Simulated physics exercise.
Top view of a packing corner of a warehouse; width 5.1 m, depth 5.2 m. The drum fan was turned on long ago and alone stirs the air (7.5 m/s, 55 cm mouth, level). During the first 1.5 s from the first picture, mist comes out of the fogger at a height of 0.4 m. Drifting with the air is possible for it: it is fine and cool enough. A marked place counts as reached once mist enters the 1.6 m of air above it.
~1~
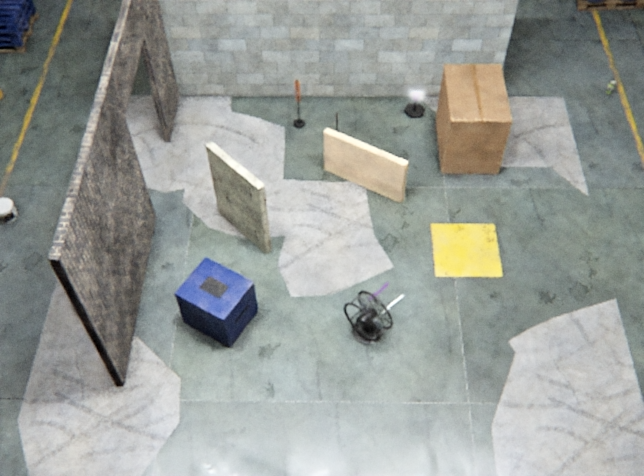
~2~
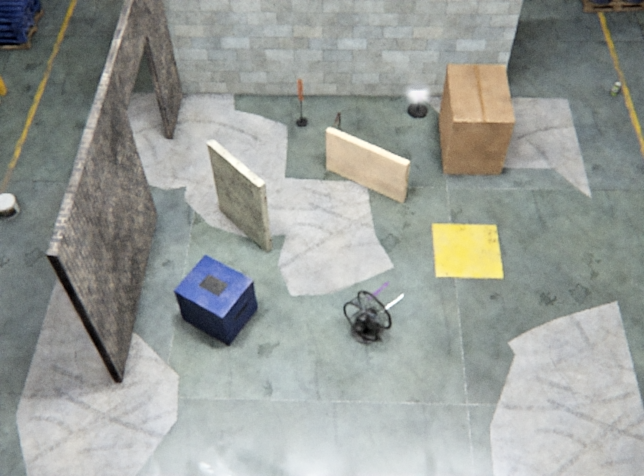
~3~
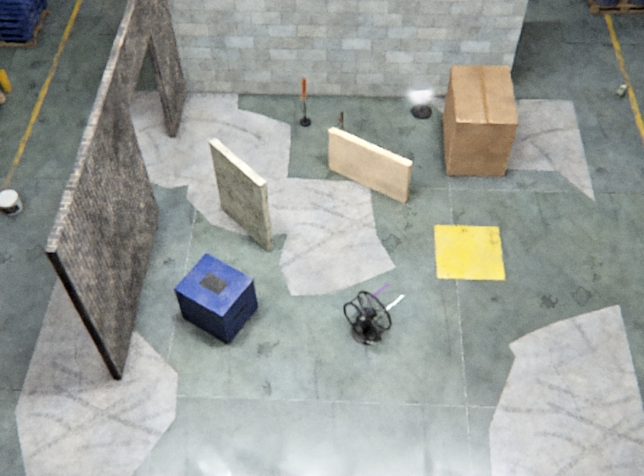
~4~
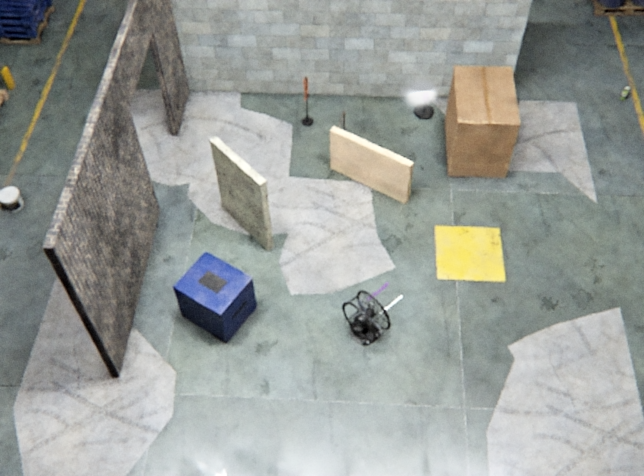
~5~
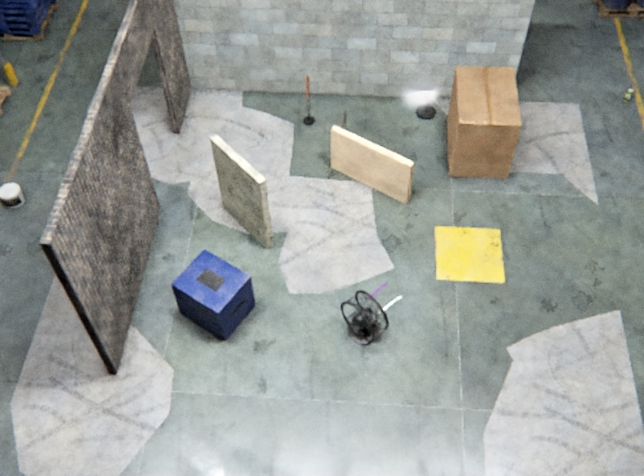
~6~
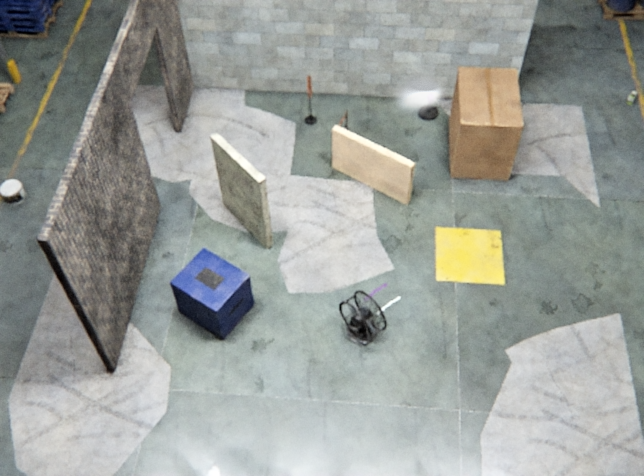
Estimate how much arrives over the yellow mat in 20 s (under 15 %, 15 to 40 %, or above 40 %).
Roughly under 15 % arrives there.
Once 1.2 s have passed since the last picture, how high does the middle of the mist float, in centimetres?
I'd say around 40 centimetres.
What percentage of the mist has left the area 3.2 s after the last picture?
Roughly 0 percent.
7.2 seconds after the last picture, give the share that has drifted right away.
Around 0 percent at that point.
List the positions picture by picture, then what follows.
The mist is thickest near (417, 92), the fogger stands at (416, 96) and the drum fan is at (368, 316), in the first picture.
The mist is thickest near (418, 92) and the yellow mat is centred on (467, 251), in the second picture.
The mist is thickest near (420, 93) and a ribbon ends at (304, 100), in the third picture.
The mist is thickest near (421, 93), the top of a screen is at (371, 146) and the top of a screen is at (237, 160), in the fourth picture.
The mist is thickest near (422, 93), in the fifth picture.
The mist is thickest near (423, 93) and a ribbon ends at (310, 98), in the sixth picture.
Then, 1.2 s after the last picture, 0 % is gone from the area; 0 % has passed over the yellow mat, and the middle of the rest is near (403, 93).
Then, 3.2 s after the last picture, 0 % is gone from the area; 0 % has passed over the yellow mat, and the middle of the rest is near (342, 98).
Then, 7.2 s after the last picture, 0 % is gone from the area; 0 % has passed over the yellow mat, and the middle of the rest is near (218, 100).
Then, 19.2 s after the last picture, 64 % is gone from the area; 0 % has passed over the yellow mat, and the middle of the rest is near (146, 83).
